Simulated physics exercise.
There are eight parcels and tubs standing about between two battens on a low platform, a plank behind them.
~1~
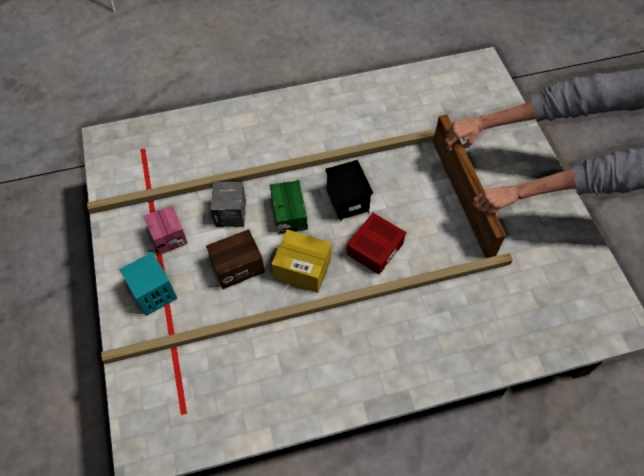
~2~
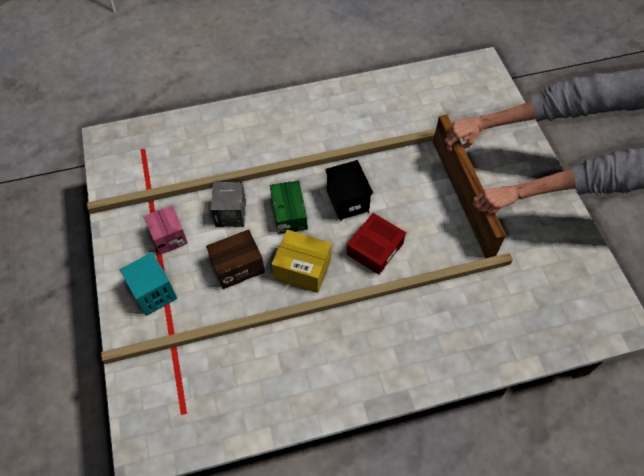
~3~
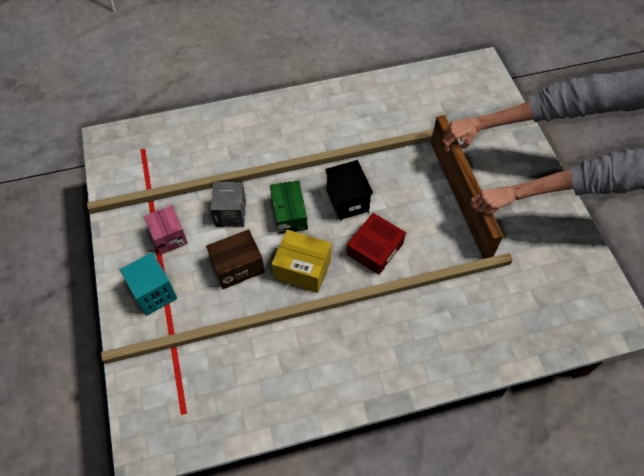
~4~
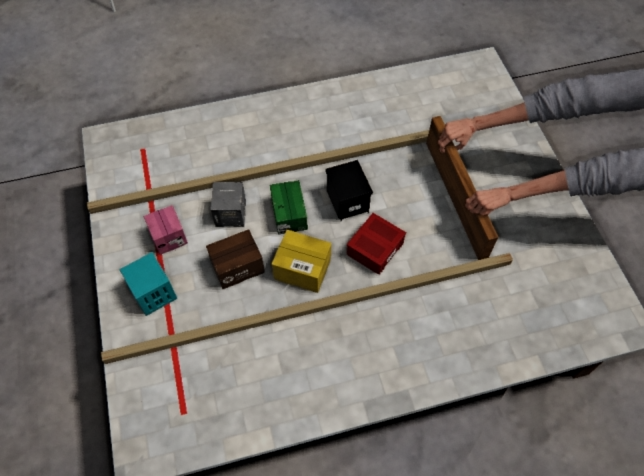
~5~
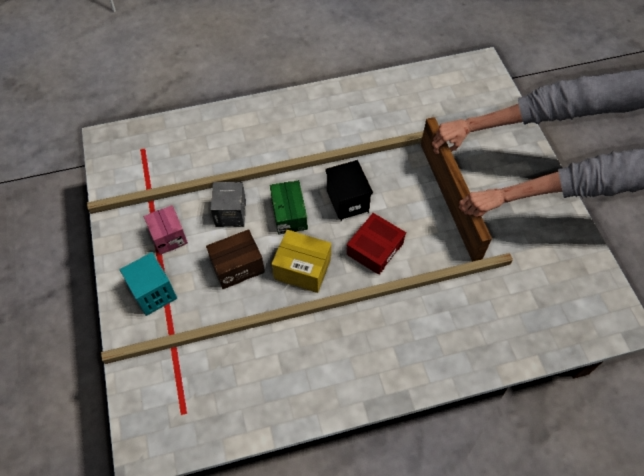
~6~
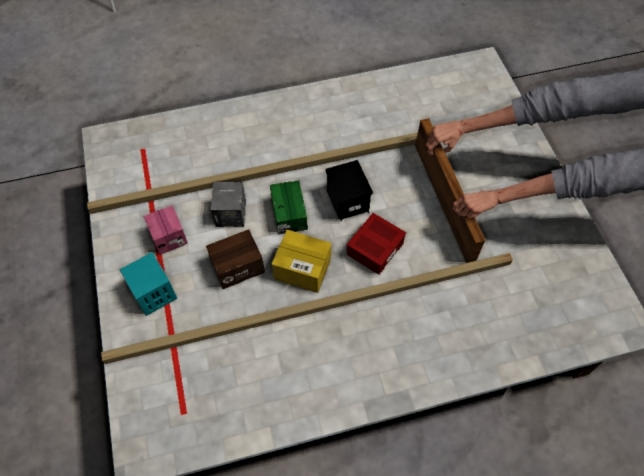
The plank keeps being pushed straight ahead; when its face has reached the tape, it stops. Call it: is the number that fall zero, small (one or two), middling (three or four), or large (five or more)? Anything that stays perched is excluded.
It is middling.
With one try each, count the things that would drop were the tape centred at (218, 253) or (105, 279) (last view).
It comes to 0, then 8.
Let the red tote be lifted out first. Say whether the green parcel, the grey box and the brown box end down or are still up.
Result - green parcel: Remains in place; grey box: Drops; brown box: Remains in place.
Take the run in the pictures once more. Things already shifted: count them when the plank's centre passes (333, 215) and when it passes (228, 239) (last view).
Well, it's 5 at the first one and 8 at the second.
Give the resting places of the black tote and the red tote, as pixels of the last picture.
Going in order: First (136, 236), then (137, 277).
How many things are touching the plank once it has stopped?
The count in contact is 2.
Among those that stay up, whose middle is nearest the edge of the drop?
The foremost one is the yellow parcel.
A little later, none off yet; turquoise crate at rest near (149, 284); pink parcel at rest near (166, 230); brown box shifted a little near (223, 257).
When it is over, the number that fall off is three or four; down, grey box, brown box, pink parcel and turquoise crate.
